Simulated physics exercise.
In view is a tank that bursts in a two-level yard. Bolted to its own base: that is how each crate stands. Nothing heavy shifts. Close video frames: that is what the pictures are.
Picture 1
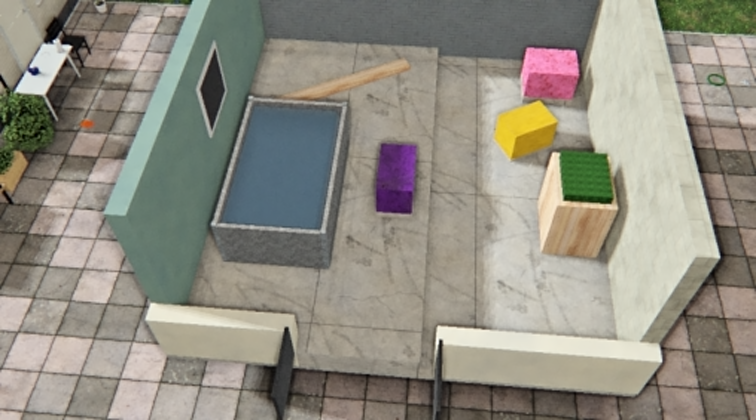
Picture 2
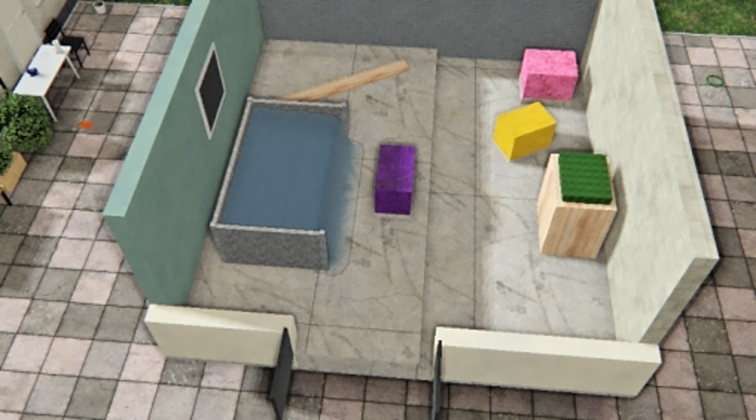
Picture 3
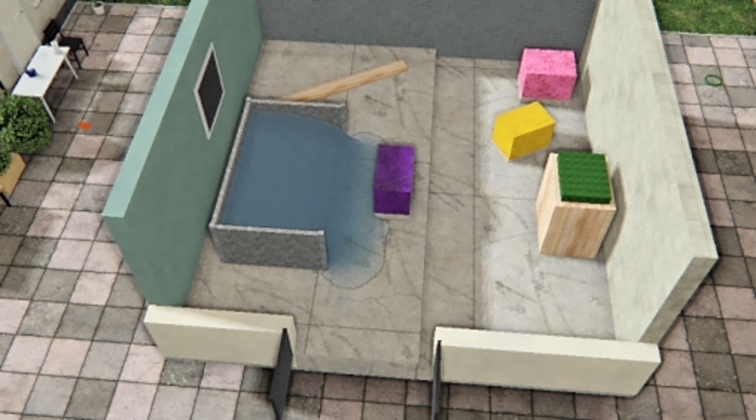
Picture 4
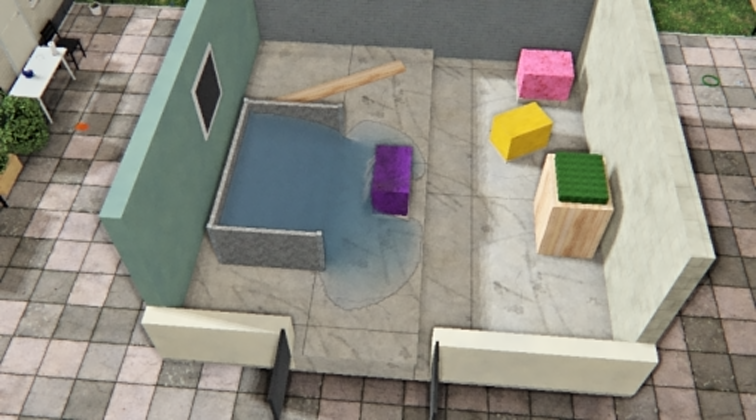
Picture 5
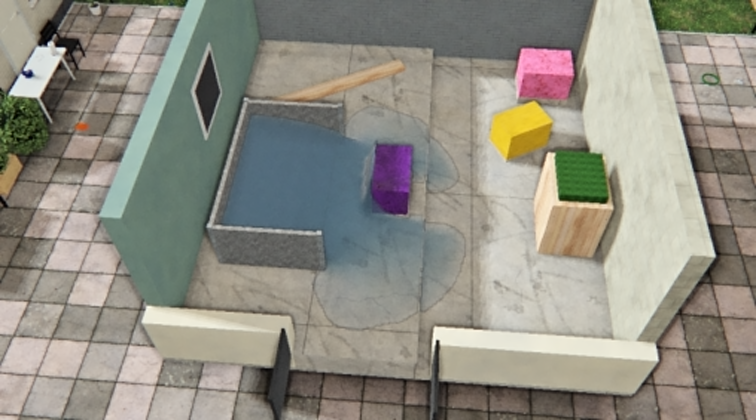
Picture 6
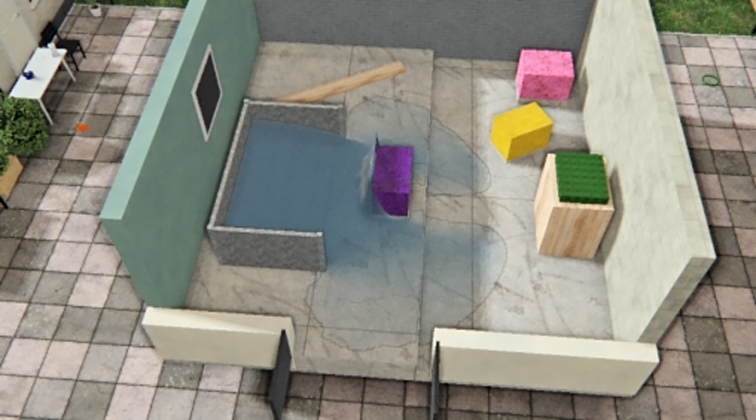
A stone-rimmed tank of still water sits inside a walled, paved yard, seen from high above, with a green wall at left and a cream one at right. A purple block stands beside it, with yellow, pink and grass-topped wooden blocks farther right and a plank behind. The tank's right side opens and water pours out, spreading around the purple block and rightward across the floor.
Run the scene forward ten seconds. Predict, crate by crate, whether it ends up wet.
The yellow crate is hit by the water, the purple crate is hit by the water, the pink crate is hit by the water.
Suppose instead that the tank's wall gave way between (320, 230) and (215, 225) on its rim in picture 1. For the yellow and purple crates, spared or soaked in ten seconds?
Taking them in turn, the yellow one is swamped, and the purple one is left untouched.
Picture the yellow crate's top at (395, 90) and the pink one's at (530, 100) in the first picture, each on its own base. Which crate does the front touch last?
The pink crate.
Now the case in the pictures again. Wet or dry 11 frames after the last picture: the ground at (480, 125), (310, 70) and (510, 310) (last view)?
Going through them in order, I'd call them drenched, clear and drenched.
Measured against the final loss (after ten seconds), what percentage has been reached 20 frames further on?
Roughly 45 %.
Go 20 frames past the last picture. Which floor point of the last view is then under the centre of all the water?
I'd put my finger on (451, 199).
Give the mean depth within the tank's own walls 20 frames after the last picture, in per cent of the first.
I'd put it near 20 per cent.
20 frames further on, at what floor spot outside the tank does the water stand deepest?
I'd put it around (600, 274).
A moment on, water covers 55 % of the floor; the yellow crate water round its plinth, the purple crate water round its plinth, the pink crate water round its plinth.
Next, water covers 70 % of the floor; the yellow crate water round its plinth, the purple crate water round its plinth, the pink crate water round its plinth.
Then, water covers 70 % of the floor; the yellow crate water round its plinth, the purple crate water round its plinth, the pink crate water round its plinth.
Later, water covers 70 % of the floor; the yellow crate water round its plinth, the purple crate water round its plinth, the pink crate water round its plinth.
In the end, water covers 65 % of the floor; the yellow crate was topped, the purple crate was topped, the pink crate was topped.
